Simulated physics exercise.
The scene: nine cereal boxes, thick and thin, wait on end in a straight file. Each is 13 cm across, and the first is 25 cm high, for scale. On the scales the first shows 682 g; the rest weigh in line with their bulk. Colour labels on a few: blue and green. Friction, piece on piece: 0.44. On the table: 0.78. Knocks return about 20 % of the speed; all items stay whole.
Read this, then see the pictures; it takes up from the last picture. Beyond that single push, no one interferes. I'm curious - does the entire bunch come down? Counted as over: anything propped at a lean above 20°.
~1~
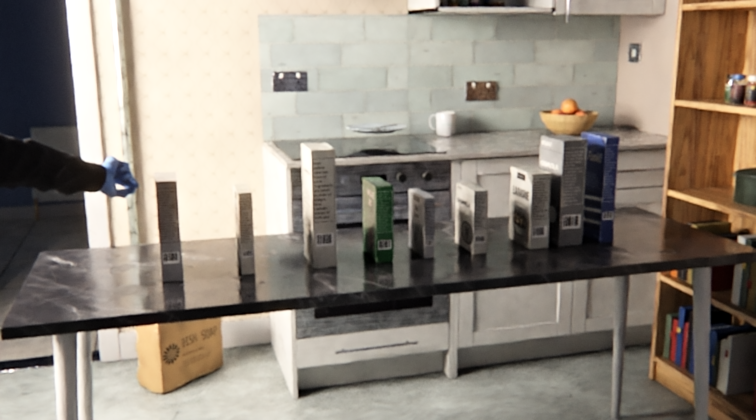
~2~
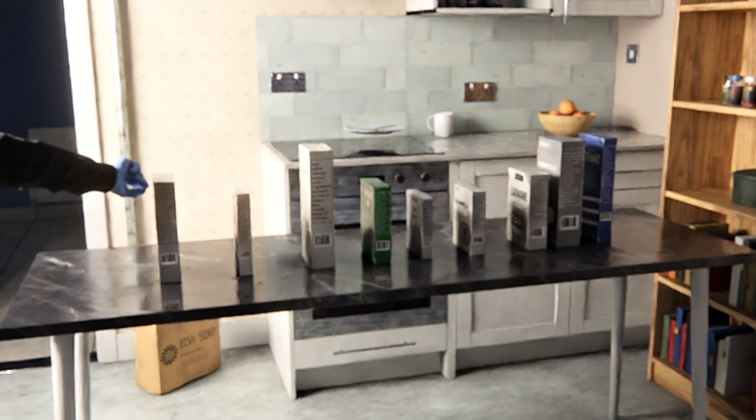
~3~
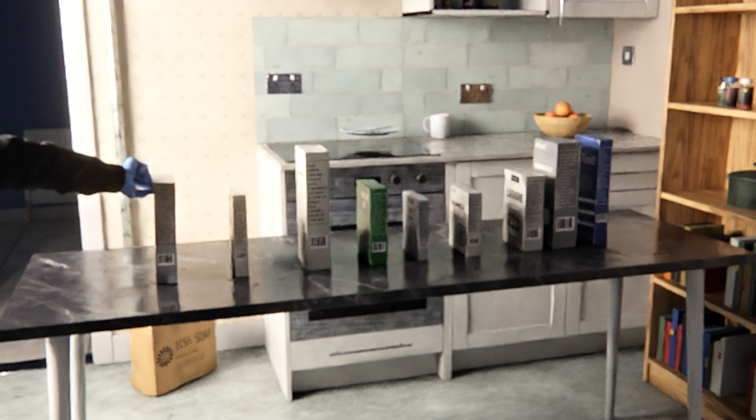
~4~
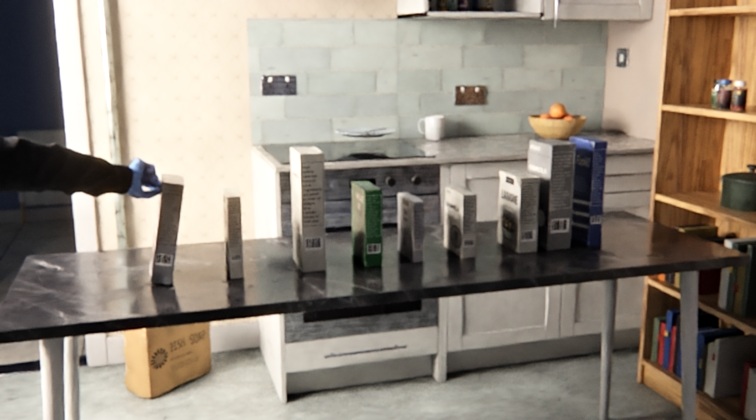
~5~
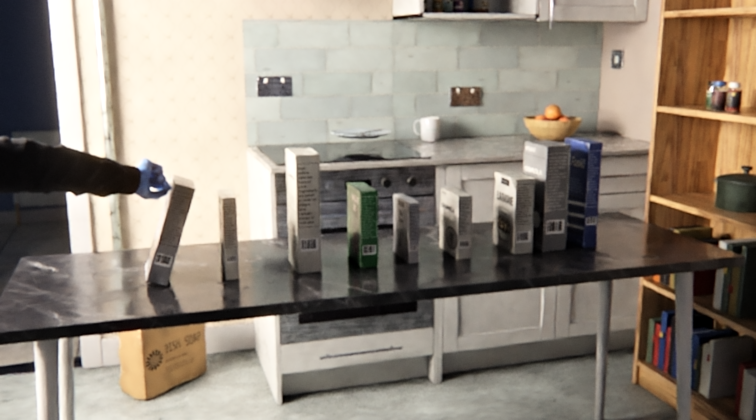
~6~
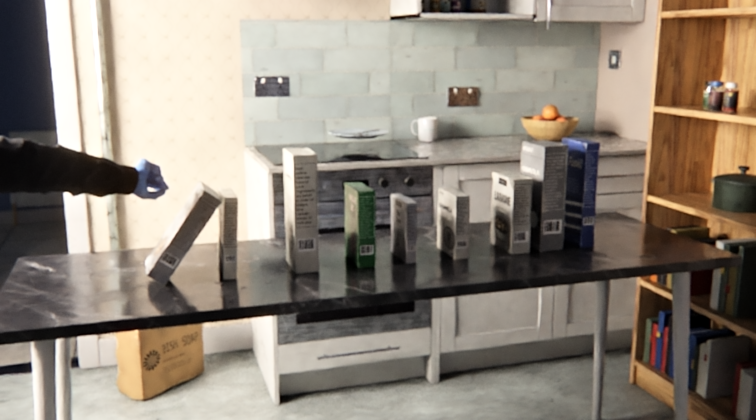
The cascade dies out.
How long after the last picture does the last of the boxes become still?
I'd put it around 1.0 seconds.
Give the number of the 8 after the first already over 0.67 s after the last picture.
4.
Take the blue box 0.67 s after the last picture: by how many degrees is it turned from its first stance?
Rotation: Approx. 0°.
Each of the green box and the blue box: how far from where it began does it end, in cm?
Green: About 10 cm, blue: About 0 cm.
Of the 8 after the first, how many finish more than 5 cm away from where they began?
Total tallied: 5.
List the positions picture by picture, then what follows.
In the first picture (we follow the side turned to the camera; the camera pans a little), finger (129, 185) 48 mm from the first box; green box (385, 225); blue box (590, 187); no other piece has moved.
The second picture shows finger (139, 185) 19 mm from the first box; green box (383, 226).
The third picture shows finger (147, 186) pushing; green box (379, 227).
The fourth picture shows finger (154, 187) pushing; green box (374, 229); no other piece has moved.
The fifth picture shows finger (161, 187) pushing; green box (369, 230); no other piece has moved.
The sixth picture shows finger (159, 188) stopped; green box (367, 230); blue box (571, 192); steepest lean 3°, the box at (231, 239); one has shifted.
Then, 0.29 s on from the sixth picture, 1 of the 8 other boxes over.
Then, 0.67 s on from the sixth picture, 4 of the 8 other boxes over; green box tipped 60°.
Finally, 5 of the 8 other boxes over; green box tipped 73°; blue box unmoved. Three left standing. Seen by the last camera, middles, green box near (400, 238), blue box near (578, 192).
